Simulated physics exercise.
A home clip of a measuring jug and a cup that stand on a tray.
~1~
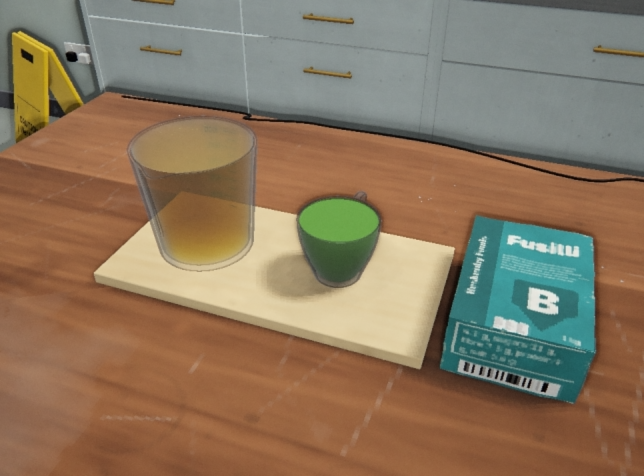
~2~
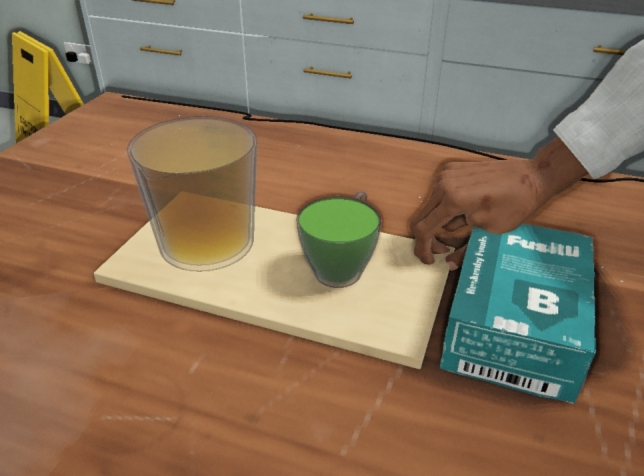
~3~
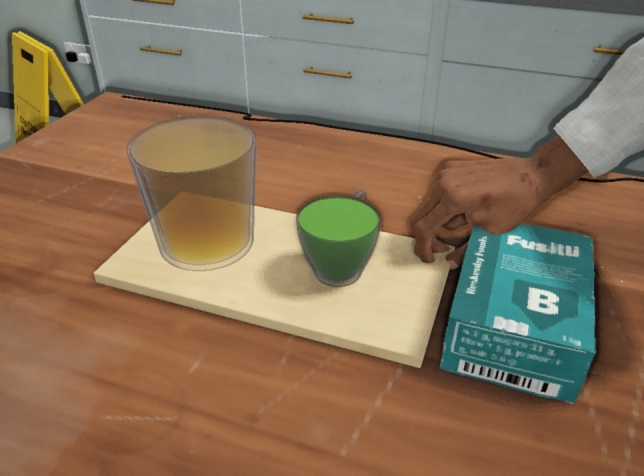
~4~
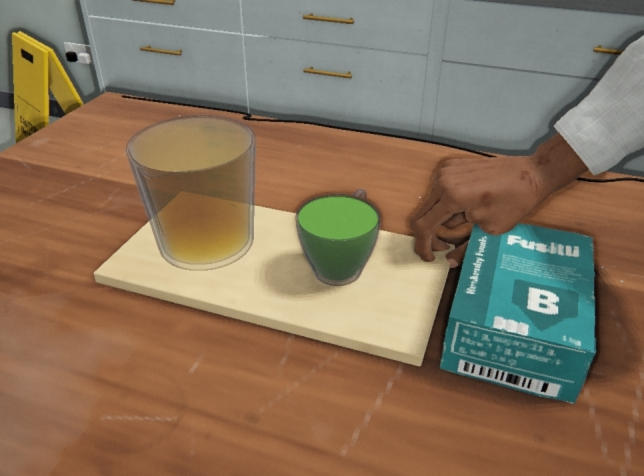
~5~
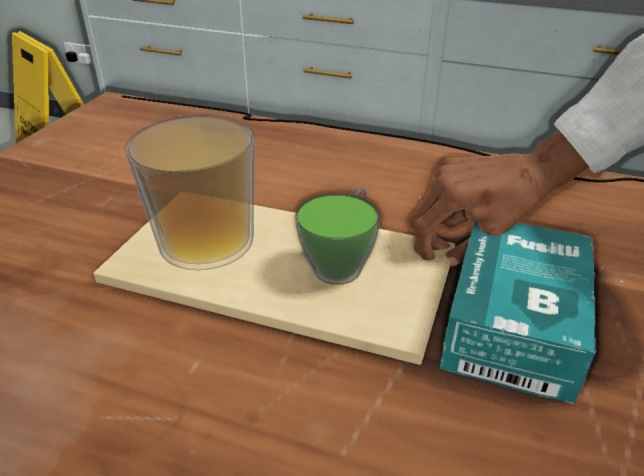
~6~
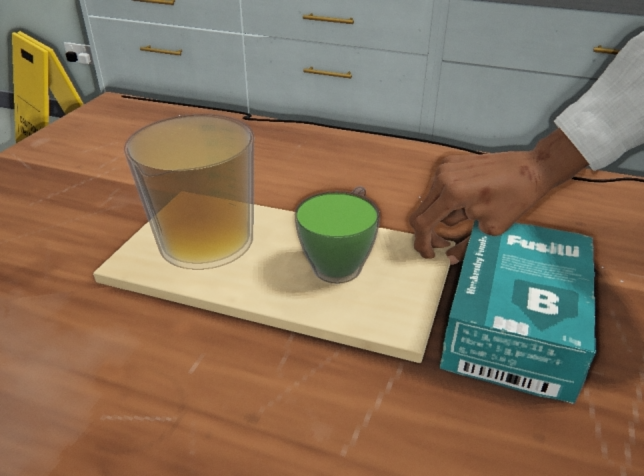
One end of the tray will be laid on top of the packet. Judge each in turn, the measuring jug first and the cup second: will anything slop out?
In the end on the left the measuring jug: It will get wet outside, on the right the cup: It will get wet outside.
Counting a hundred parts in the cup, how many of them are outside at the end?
I'd put it near 12 in a hundred.
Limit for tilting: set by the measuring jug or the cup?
Answer: The one on the left.
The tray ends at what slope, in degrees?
12°, more or less.
A moment on, the tray slopes by about 7°; measuring jug, a puddle lies under it; cup, a puddle lies under it.
Further on, the tray slopes by about 14°; measuring jug, a puddle lies under it; cup, a puddle lies under it.
When it is over, the tray slopes by about 12°, resting on the packet; measuring jug, a puddle lies under it; cup, a puddle lies under it.
